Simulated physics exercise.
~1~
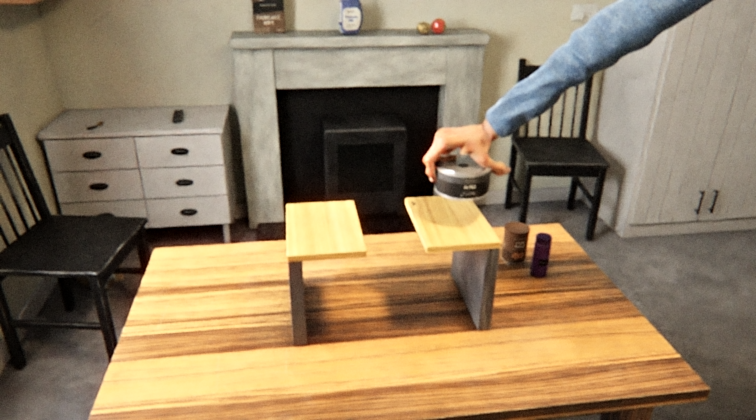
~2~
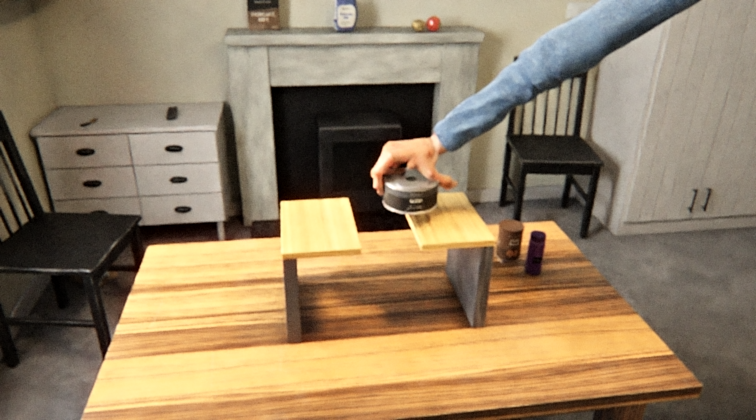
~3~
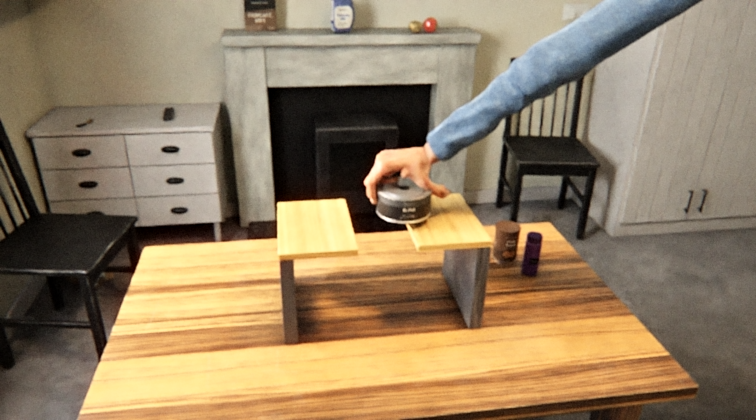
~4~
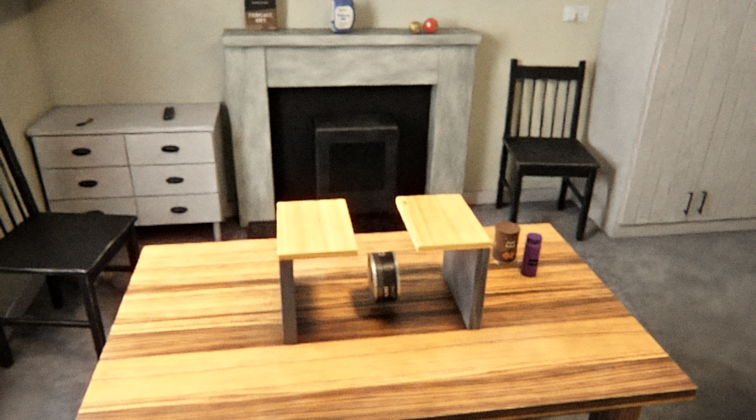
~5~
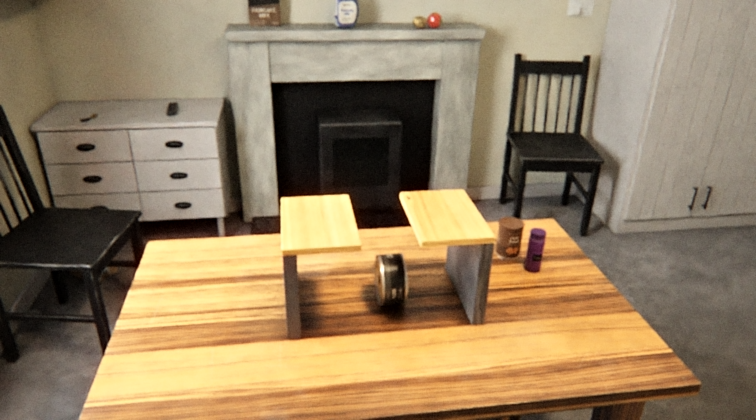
In a living room with a grey fireplace, black chairs and a pale chest of drawers, a slightly swaying camera looks down on a striped wooden table. On it stand two grey uprights with light wooden tops, separated by a gap, with a brown tin and a purple shaker to the right. A hand in a blue sleeve holds a round black tub over the right top, then carries it left and lowers it at the gap. The hand lets go and withdraws, and the tub drops through, turning onto its side. It ends on its side on the table between the uprights, while the tin and shaker stay put.
